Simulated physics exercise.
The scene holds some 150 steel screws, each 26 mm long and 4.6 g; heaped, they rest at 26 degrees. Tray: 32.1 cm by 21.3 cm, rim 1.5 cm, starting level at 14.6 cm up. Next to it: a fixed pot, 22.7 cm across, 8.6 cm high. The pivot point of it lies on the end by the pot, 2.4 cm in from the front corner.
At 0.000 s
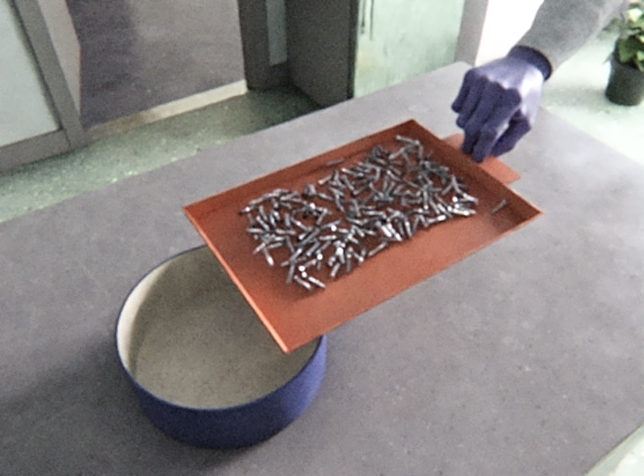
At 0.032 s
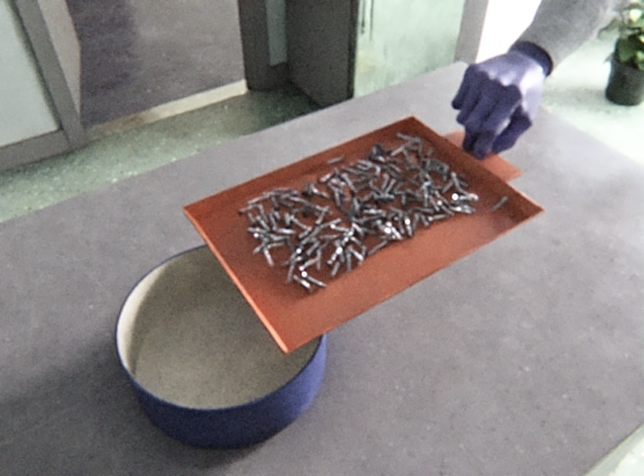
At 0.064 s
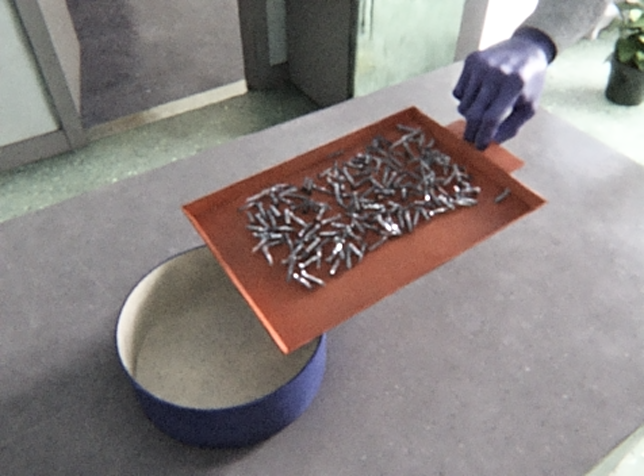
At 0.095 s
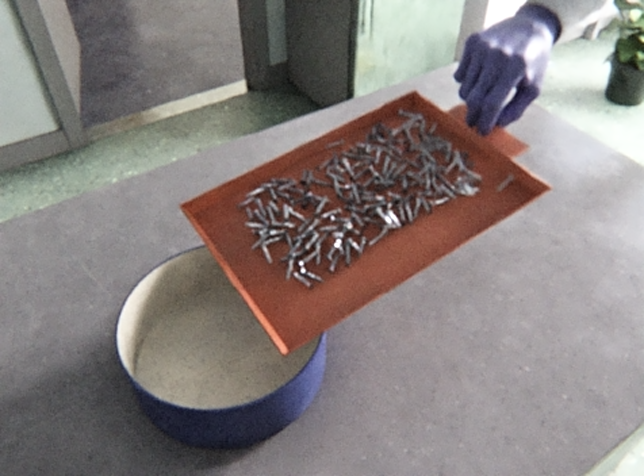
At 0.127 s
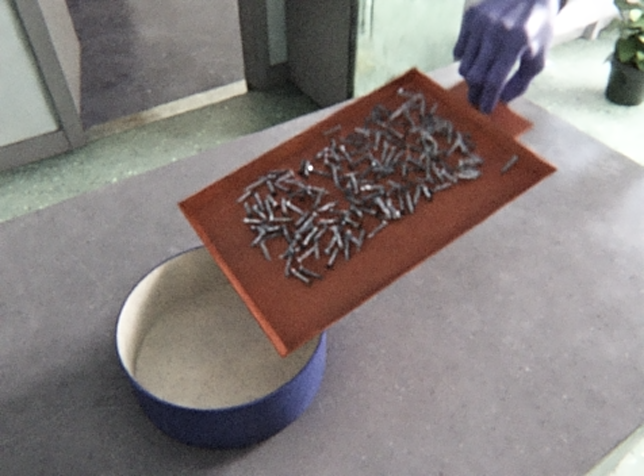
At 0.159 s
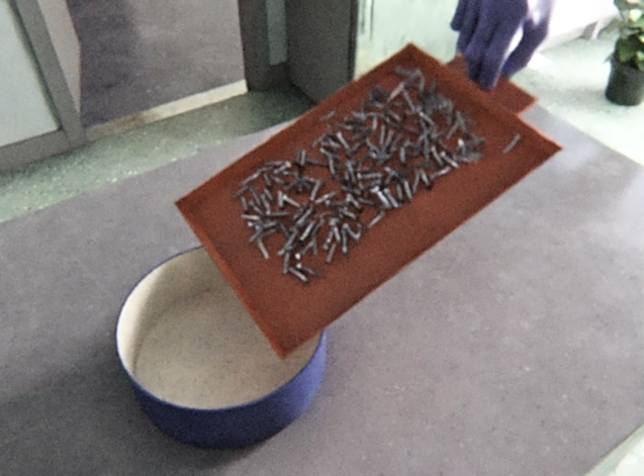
Reddish-brown tray of small steel screws tilting toward a blue pot as a purple-gloved hand raises its far end above a grey table.
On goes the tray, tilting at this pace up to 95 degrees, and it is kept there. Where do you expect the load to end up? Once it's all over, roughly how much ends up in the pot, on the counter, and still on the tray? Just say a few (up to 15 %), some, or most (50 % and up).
Pot: Most, counter: Some, tray: A few.
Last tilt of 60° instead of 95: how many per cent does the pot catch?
About 55 in a hundred would end up in the pot.
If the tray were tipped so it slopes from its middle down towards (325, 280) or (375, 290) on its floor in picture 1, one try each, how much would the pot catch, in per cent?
I'd put it at about 5 per cent for the first tilt and about 0 per cent for the second.
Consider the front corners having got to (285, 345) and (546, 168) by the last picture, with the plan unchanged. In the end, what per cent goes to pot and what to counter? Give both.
In the pot: 80 per cent; on the counter: 20 per cent.
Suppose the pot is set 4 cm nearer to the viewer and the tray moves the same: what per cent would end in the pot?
In that setup it would come to near 70 per cent.
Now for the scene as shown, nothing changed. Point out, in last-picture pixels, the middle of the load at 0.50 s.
At that moment the load's centre is around (227, 277).
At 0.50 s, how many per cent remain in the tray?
Roughly 80 percent of the load, I'd say.
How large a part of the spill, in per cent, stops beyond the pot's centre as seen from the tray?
Near 100 in a hundred.
After 0.37 s, tilt 59 degrees; the tray holds 100 %, the pot 0 %.
After 0.50 s, tilt 84 degrees; the tray holds 80 %, the pot 0 %.
Then, at 0.77 s, tilt 95 degrees; the tray holds 0 %, the pot 55 %.
By 1.9 s all is still; pot 55 %, counter 45 %, tray 0 %.
